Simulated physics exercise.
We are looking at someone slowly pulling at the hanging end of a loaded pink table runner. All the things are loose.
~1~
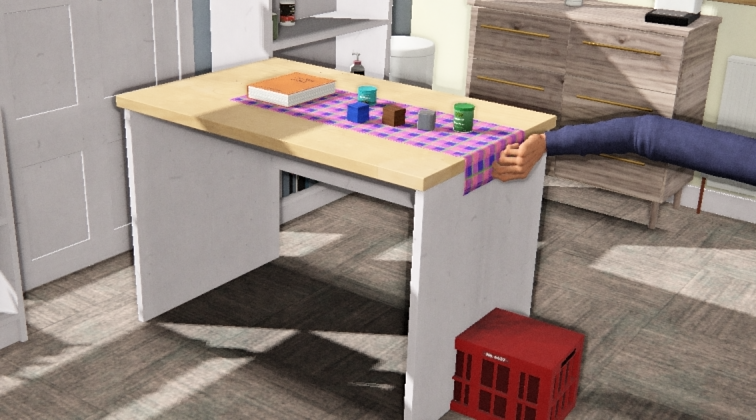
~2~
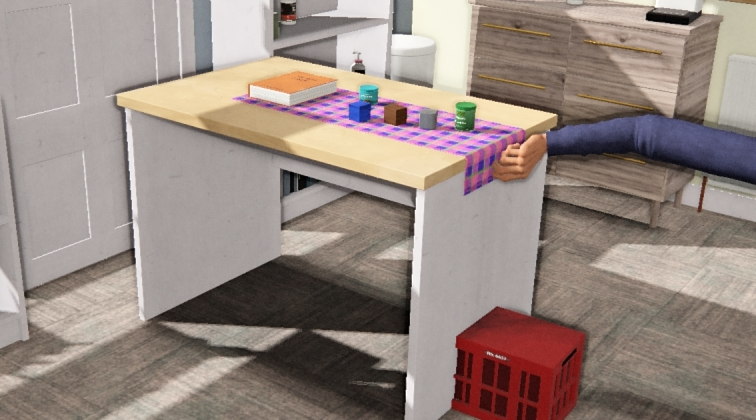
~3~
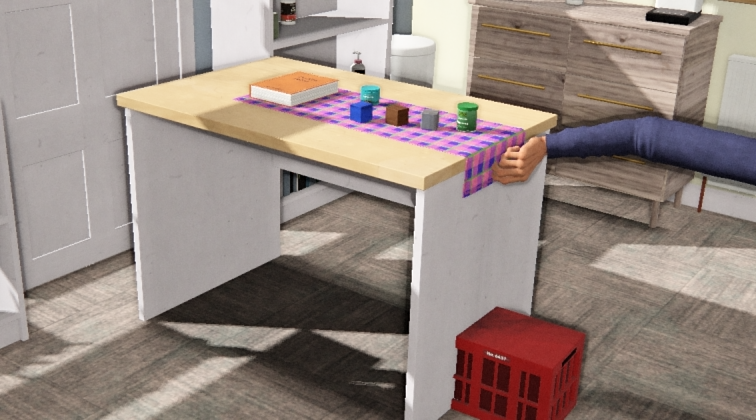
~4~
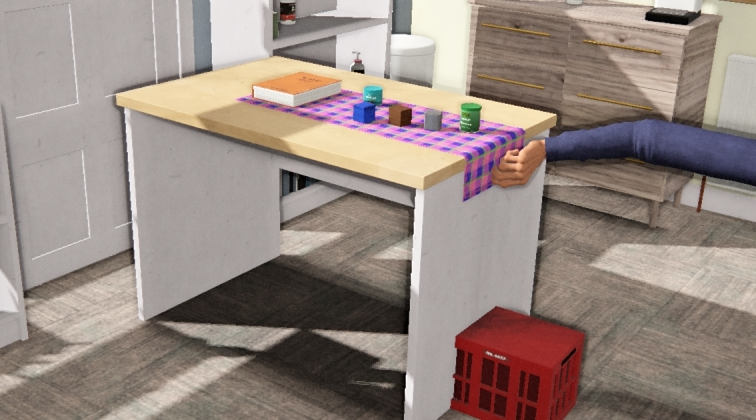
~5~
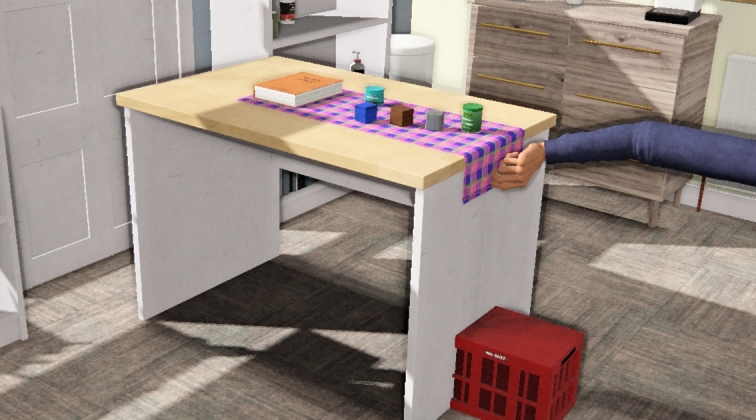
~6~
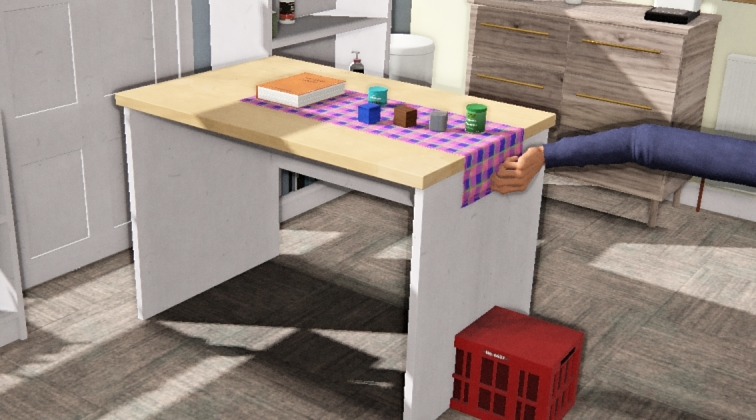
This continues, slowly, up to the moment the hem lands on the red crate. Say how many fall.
The answer is four.
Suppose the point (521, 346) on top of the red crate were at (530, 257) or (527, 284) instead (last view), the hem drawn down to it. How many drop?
It would be 1 and 2.
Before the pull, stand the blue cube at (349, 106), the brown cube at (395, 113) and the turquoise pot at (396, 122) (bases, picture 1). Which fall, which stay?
The blue cube does not fall; the brown cube falls; the turquoise pot drops off.
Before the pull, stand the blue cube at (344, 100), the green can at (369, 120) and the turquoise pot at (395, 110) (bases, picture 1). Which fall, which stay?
The blue cube does not fall, the green can goes over, the turquoise pot tumbles off.
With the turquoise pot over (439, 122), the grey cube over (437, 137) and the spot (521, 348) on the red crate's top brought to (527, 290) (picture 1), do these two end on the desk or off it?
The turquoise pot falls; the grey cube tumbles off.
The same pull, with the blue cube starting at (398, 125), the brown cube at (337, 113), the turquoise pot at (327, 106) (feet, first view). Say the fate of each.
The blue cube is carried off, the brown cube does not fall, the turquoise pot keeps its place on top.
Early on, hem near (488, 277); green can and grey cube gone.
Midway, hem on the crate; green can, grey cube, brown cube and blue cube gone.
Finally, hem on the crate; green can, grey cube, brown cube and blue cube gone. Over the edge go four.
